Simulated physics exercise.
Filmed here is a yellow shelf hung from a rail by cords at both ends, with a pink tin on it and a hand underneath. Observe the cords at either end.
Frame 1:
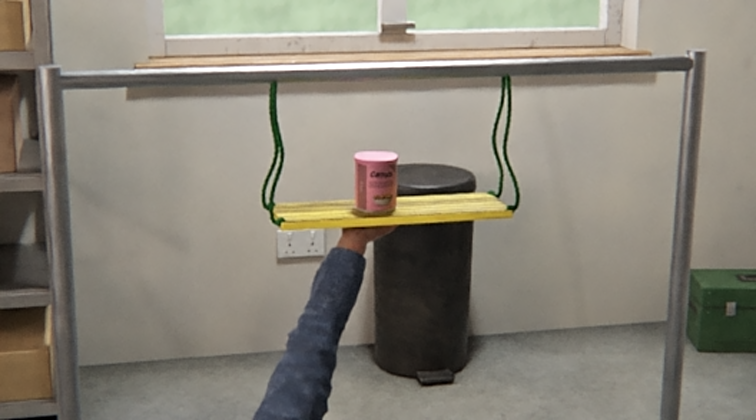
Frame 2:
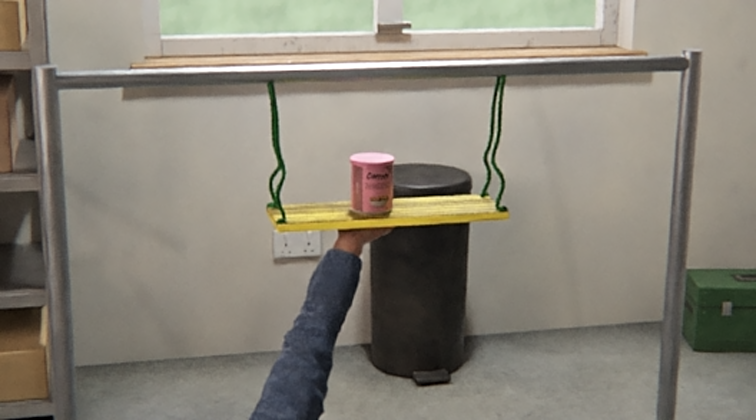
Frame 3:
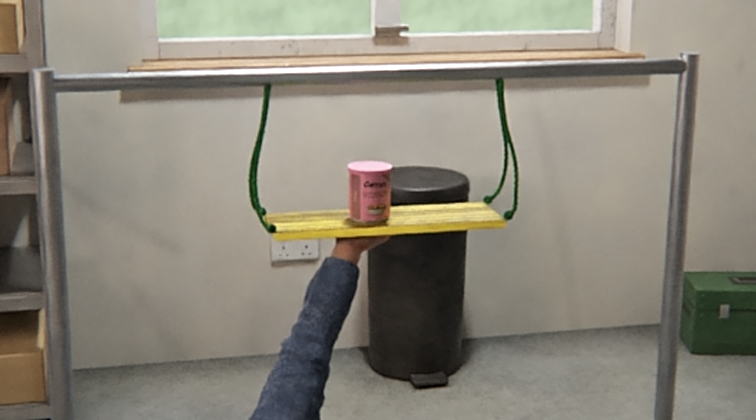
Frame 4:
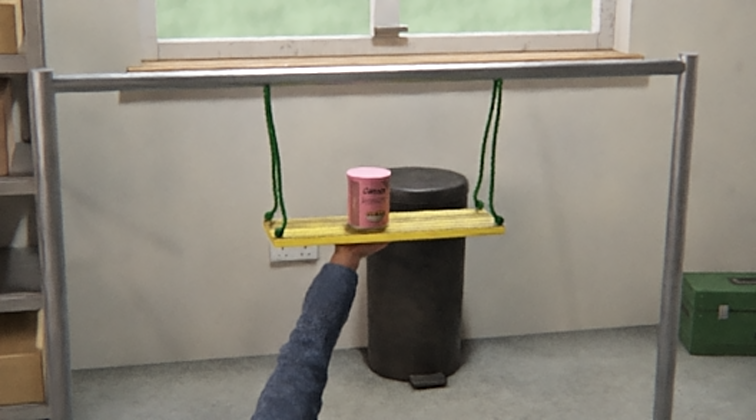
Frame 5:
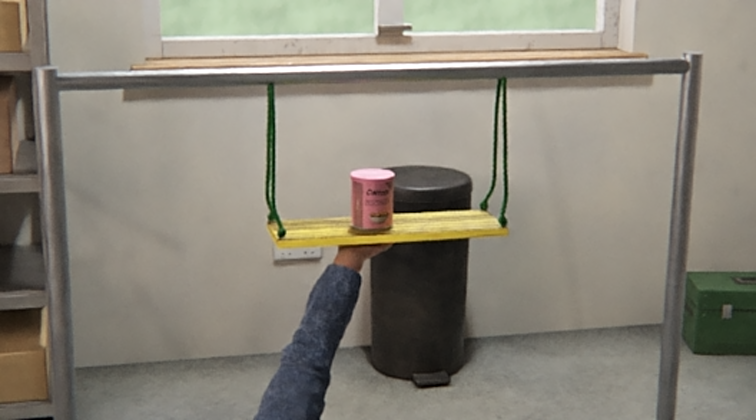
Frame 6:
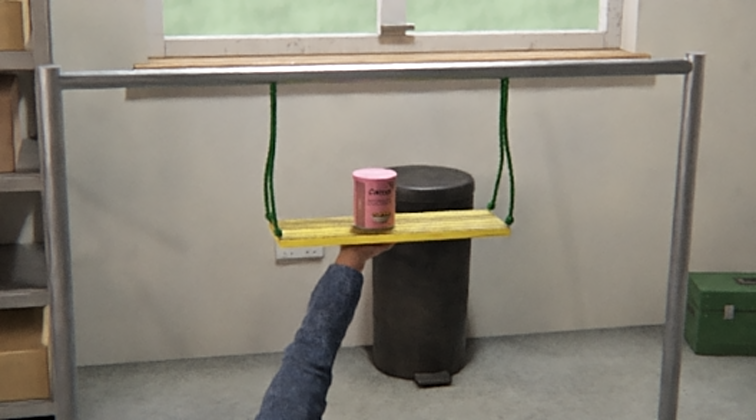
A hand under a yellow hanging shelf lowers it slightly, with a pink tin on top.
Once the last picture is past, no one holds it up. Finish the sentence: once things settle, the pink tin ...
... remains in place.
Then, 0.40 s after the last picture, board level; tin on the board near (374, 202).
At rest, board level; tin on the board near (374, 202). The pink tin keeps its place.
